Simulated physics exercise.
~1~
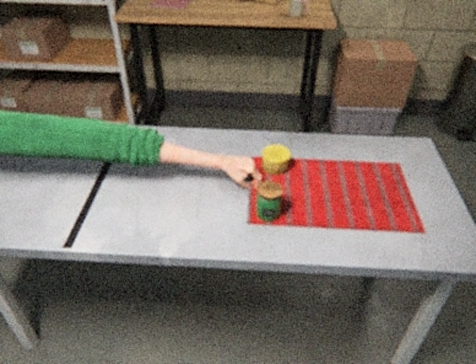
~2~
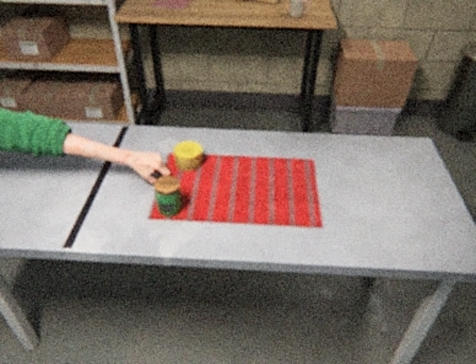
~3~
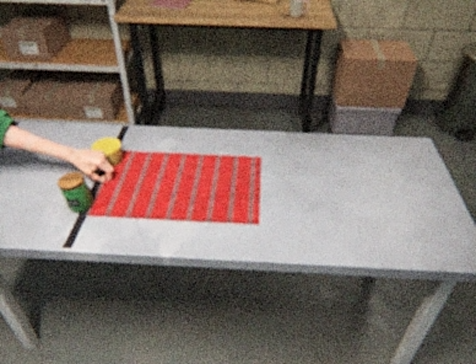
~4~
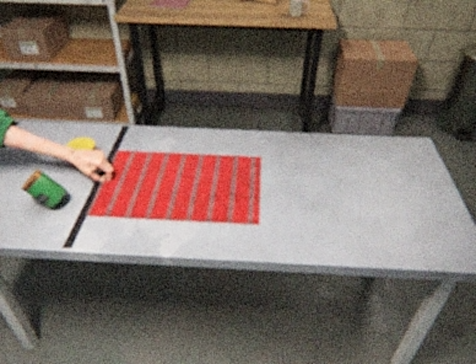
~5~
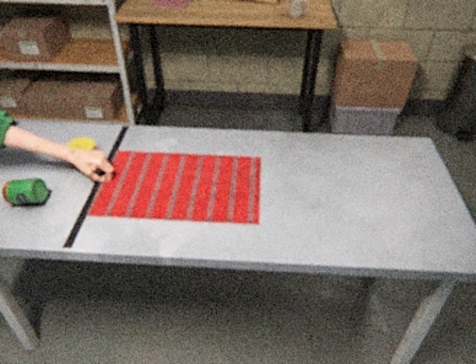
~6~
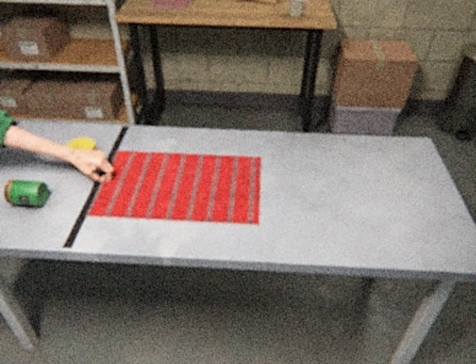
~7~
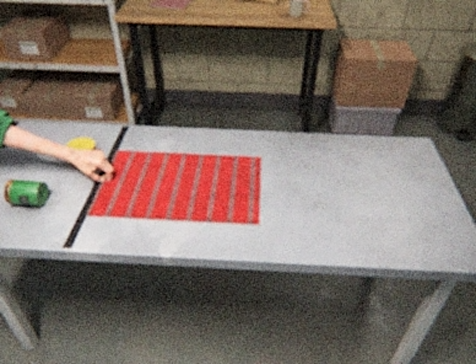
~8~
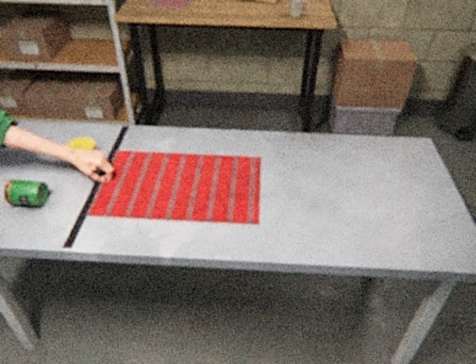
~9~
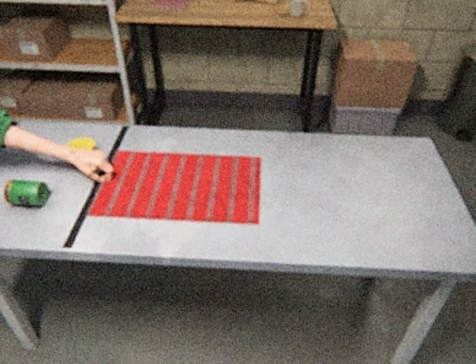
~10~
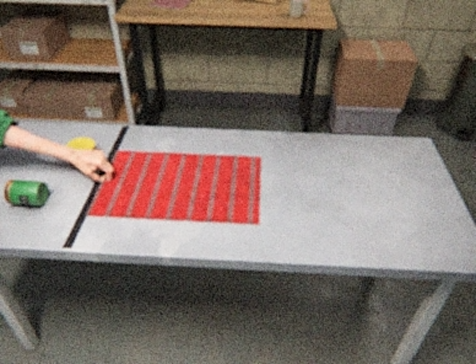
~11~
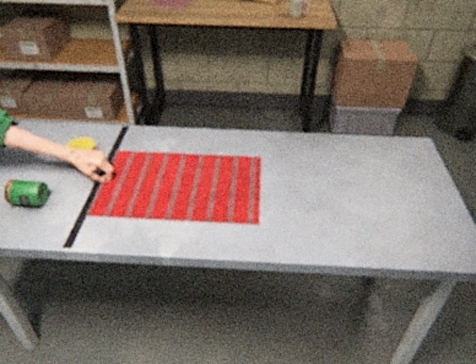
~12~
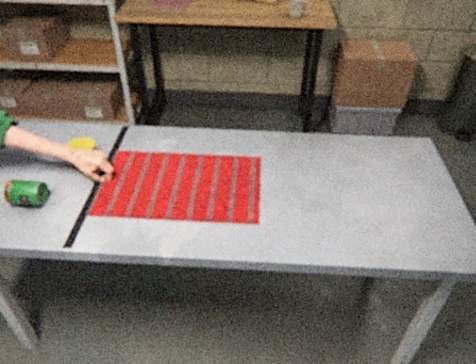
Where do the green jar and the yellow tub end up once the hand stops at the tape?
Both end up off the cloth on the table to its left, with the yellow tub beyond the front edge and the green jar lying on its side.
